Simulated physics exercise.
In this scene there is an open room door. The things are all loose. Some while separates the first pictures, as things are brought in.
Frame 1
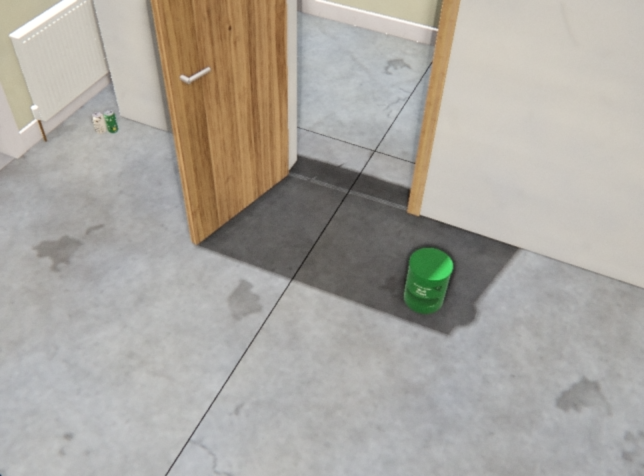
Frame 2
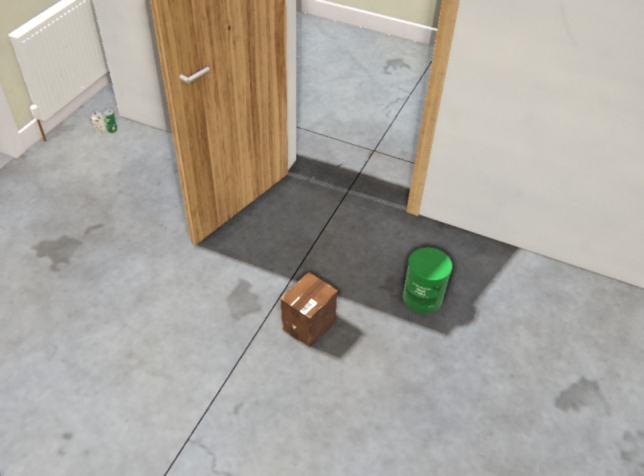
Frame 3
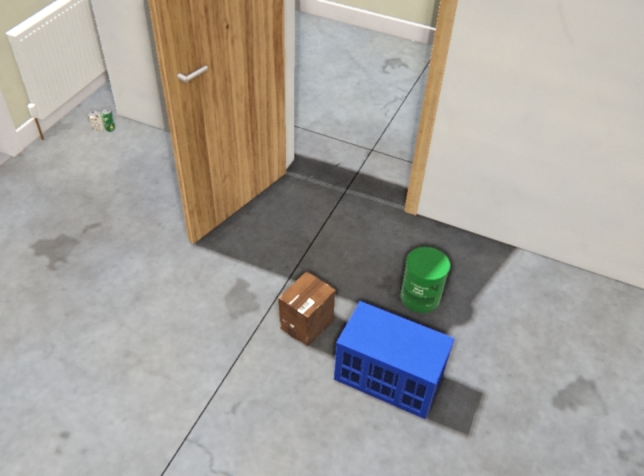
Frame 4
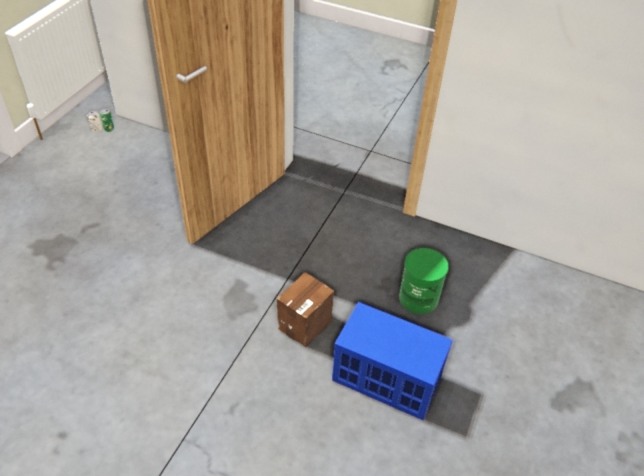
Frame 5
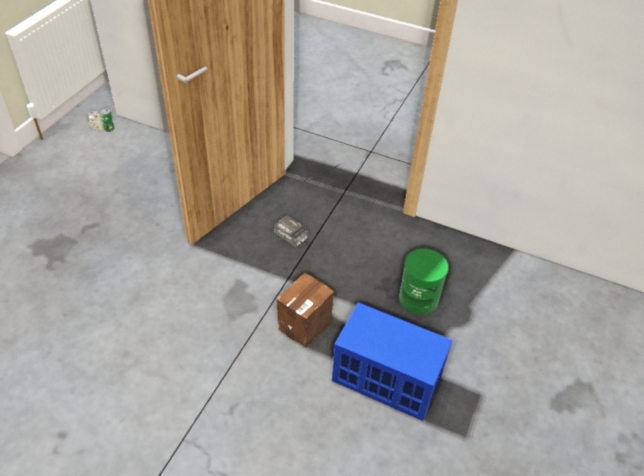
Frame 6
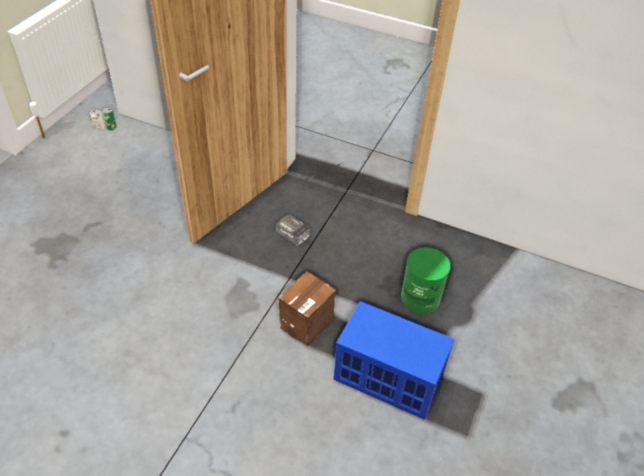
A wooden door stands wide open onto a grey concrete floor, seen from above, with a white radiator at the far left. A green pail sits right of the doorway, and a brown parcel, then a blue crate in front of the pail, then a small grey box near the door appear in turn. The door stays still, and the view shifts only very slightly.
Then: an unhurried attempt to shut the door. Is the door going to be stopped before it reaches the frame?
No, it reaches the frame.
Then, 1.30 s on from there, door 52° open; grey box shifted about its own width near (320, 232).
Then, 1.80 s on from there, door 22° open; grey box shifted well along near (363, 215).
In the end, door 0° open; moved from the start, grey box; the other 3 unmoved. At the end, from the last picture's camera, grey box near (386, 188).
